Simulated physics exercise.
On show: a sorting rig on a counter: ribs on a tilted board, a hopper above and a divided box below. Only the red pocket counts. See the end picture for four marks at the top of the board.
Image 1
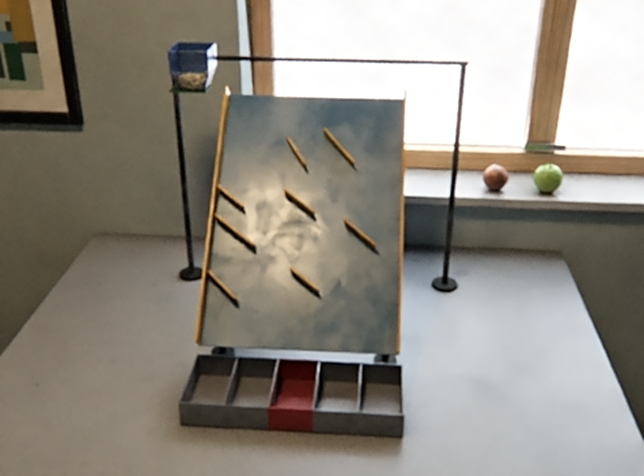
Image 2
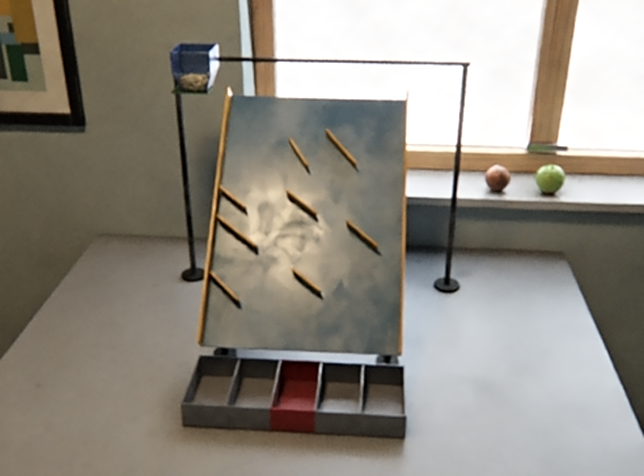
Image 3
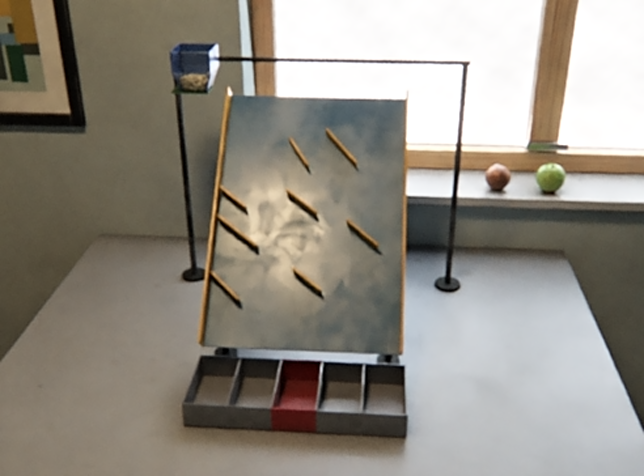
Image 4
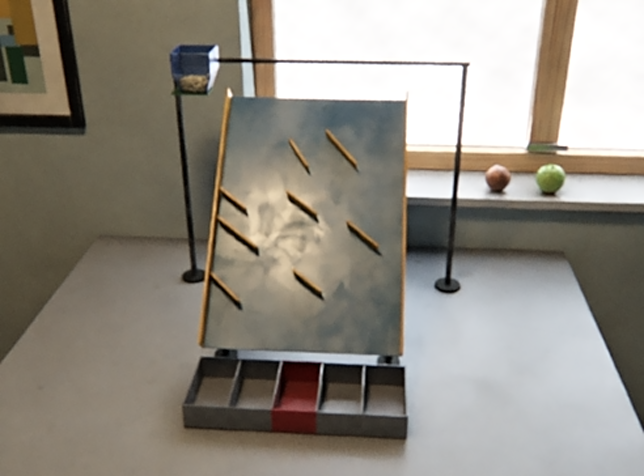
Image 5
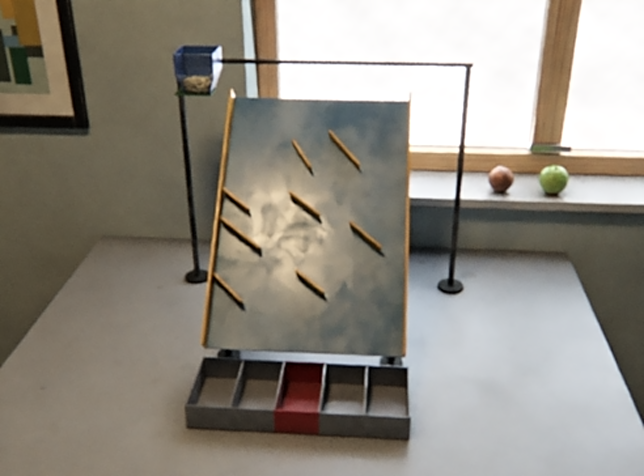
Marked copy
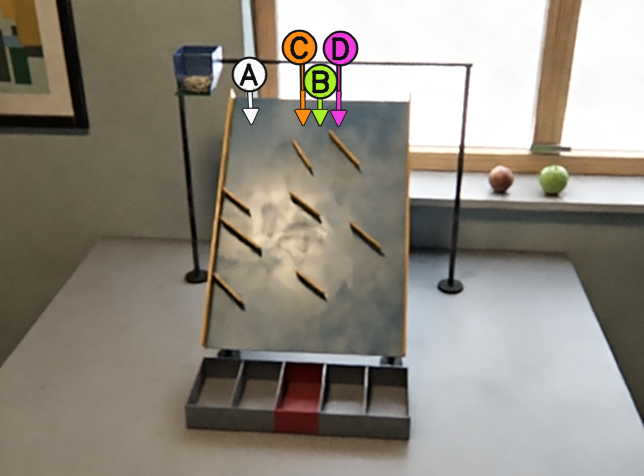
On a grey counter by a window, a tilted ribbed board stands between a raised hopper and a divided box, nothing visibly moving.
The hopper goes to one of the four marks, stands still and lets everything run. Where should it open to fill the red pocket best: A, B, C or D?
A.
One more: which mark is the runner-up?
C it is.
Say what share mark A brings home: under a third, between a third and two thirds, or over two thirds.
It is between a third and two thirds.
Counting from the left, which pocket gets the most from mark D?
It is the fifth one.
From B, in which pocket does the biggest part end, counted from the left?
The fourth.
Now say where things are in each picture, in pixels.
The first picture shows hopper (196, 81), white beans, door shut.
The second picture shows ribs (290, 138) to (307, 165), (326, 129) to (356, 163), (220, 186) to (245, 206).
The third picture shows ribs (287, 189) to (316, 212), (217, 215) to (256, 245), (347, 220) to (378, 245).
The fourth picture shows ribs (210, 272) to (238, 300), (292, 268) to (321, 291).
The fifth picture shows red pocket (297, 420), number 3 of 5 from the left.
On the marked copy, mark A meets the board at (251, 118); mark B meets the board at (320, 119); mark C meets the board at (303, 119); mark D meets the board at (338, 120).
Choosing A, roughly half in the red pocket, roughly a third in other pockets, about a tenth held on the board.
Choosing B, not one piece in the red pocket, almost all in other pockets.
Choosing C, roughly a quarter in the red pocket, the larger part in other pockets.
Choosing D, not one piece in the red pocket, almost all in other pockets.
